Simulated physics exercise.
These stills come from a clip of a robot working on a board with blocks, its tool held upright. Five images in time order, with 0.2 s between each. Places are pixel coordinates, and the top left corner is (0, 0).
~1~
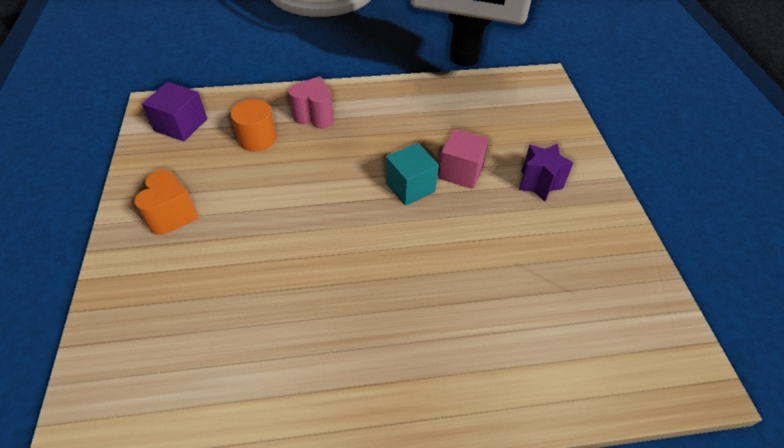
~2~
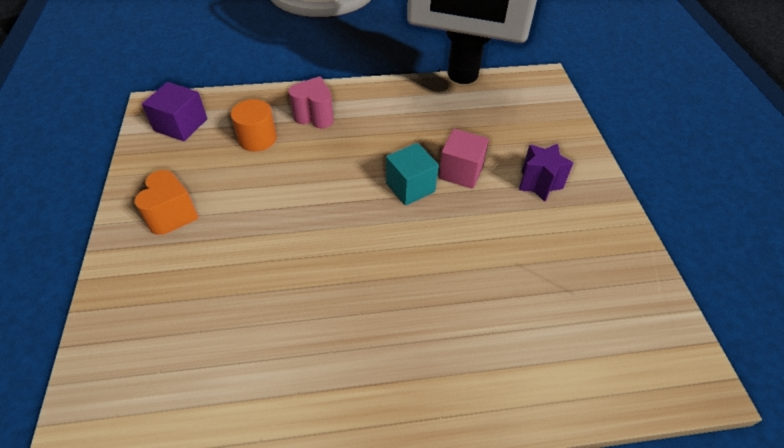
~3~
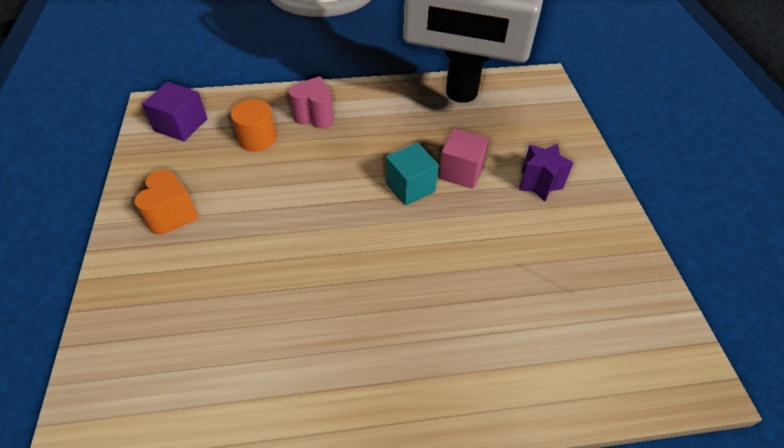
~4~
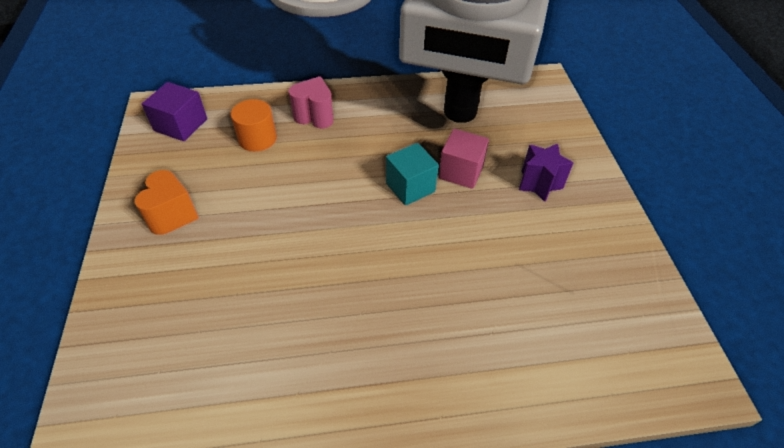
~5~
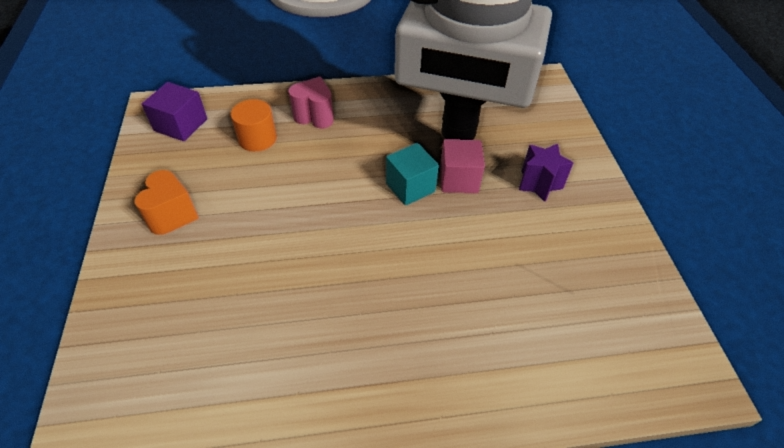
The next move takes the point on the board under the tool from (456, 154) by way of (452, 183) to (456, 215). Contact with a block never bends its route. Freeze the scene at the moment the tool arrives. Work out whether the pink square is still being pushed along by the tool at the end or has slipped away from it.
It sits in front of the tool.
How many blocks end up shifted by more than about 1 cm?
Answer: 1.
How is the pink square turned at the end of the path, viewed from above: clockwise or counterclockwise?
The answer is counter-clockwise.
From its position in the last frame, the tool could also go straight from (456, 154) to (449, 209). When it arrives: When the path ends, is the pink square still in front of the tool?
Yes, that is how it ends up.
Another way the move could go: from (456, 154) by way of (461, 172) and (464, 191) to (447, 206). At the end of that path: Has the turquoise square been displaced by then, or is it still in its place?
It is not moved.
What follows on the original path. Halfway along, tool at (455, 163); pink square at (466, 185), turned 15° anticlockwise.
At the end, tool at (459, 196); turquoise square not moved; pink square at (473, 220), turned 20° anticlockwise.
